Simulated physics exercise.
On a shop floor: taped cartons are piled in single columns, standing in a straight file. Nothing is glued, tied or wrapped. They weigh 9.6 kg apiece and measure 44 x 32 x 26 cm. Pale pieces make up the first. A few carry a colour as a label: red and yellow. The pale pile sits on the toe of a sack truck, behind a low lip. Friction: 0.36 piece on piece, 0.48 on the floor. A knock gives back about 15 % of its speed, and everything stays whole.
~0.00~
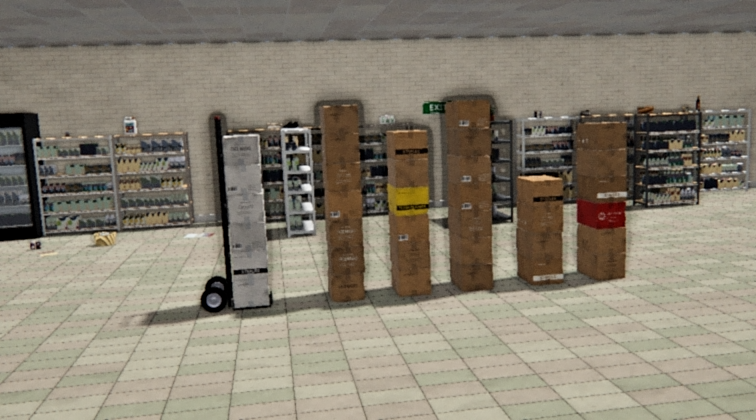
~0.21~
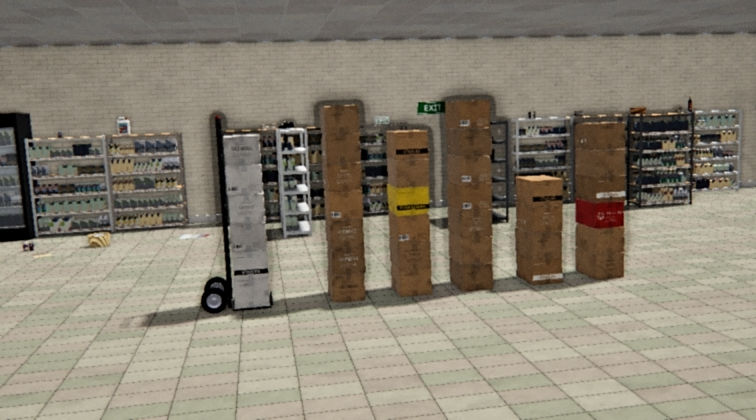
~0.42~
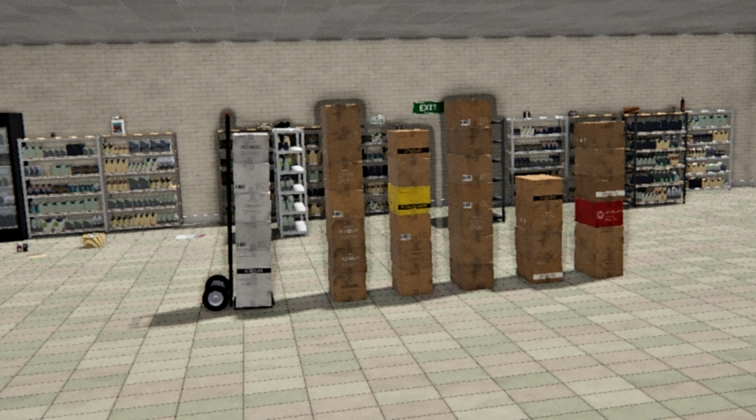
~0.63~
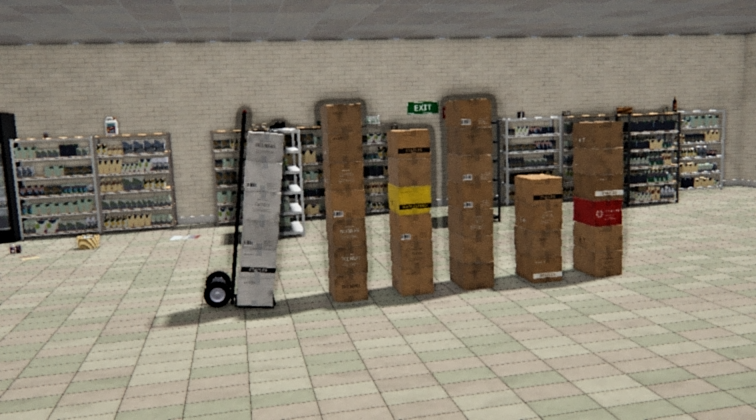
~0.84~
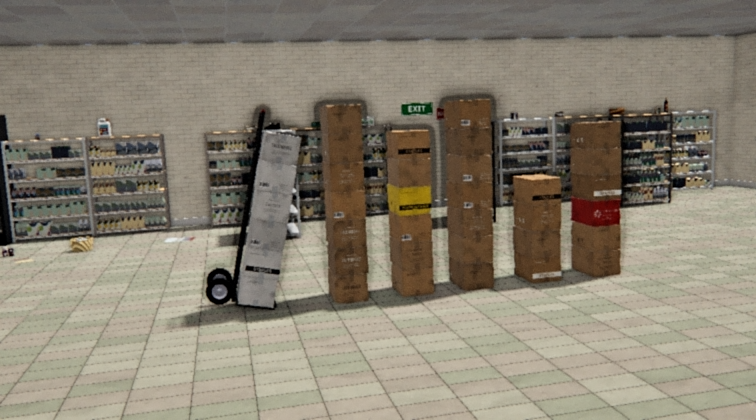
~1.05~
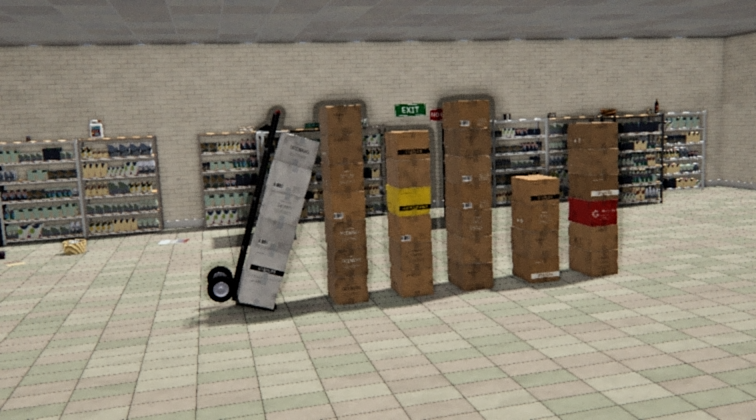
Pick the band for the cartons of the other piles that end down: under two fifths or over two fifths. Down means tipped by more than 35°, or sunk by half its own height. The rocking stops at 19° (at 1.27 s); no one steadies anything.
The part is over two fifths.
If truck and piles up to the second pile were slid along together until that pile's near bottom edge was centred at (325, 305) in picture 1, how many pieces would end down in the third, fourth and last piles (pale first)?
In that case third 6, fourth 7, last 5.
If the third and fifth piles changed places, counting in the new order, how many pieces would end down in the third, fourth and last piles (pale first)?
Then third 4, fourth 7, last 5.
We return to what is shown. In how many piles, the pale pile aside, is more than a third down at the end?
The count is 5.
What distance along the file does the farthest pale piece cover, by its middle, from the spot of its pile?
Some 160 cm.
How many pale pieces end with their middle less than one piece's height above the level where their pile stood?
2 pale pieces.
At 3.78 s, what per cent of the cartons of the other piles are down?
By then 95 per cent.
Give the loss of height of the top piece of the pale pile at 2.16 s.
About 30 cm.
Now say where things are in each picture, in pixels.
In the first frame (places mark the middle of the side facing us; the camera moves round a little), truck frame (219, 157) 0° forward; yellow carton (412, 201); red carton (612, 216); the rest undisturbed.
In the second frame, truck frame (220, 157) 0° forward; red carton (610, 215).
In the third frame, truck frame (228, 154) 3° forward; yellow carton (414, 201).
In the fourth frame, truck frame (242, 151) 7° forward, top of the pale pile leaning 7°; yellow carton (415, 200); the rest undisturbed.
In the fifth frame, truck frame (257, 150) 13° forward, top of the pale pile leaning 13°; yellow carton (415, 201); the rest undisturbed.
In the sixth frame, truck frame (269, 150) 17° forward, top of the pale pile leaning 19°; yellow carton (415, 202); red carton (605, 213); the rest undisturbed.
After 2.16 s, 6 of the pale pile down; none of the 30 other cartons down, 12 disturbed; yellow carton leaning 8°.
After 2.98 s, 6 of the pale pile down; 15 of the 30 other cartons down; yellow carton leaning 35°, 16 cm lower.
After 3.78 s, 6 of the pale pile down; 29 of the 30 other cartons down; red carton leaning 60°, 43 cm lower; yellow carton leaning 44°, 39 cm lower.
At rest (5.7 s), 6 of the pale pile down; 30 of the 30 other cartons down; red carton on its side; yellow carton leaning 44°, 39 cm lower. That is 100 per cent. As the last picture would show them, middles, red carton near (683, 248), yellow carton near (498, 231).
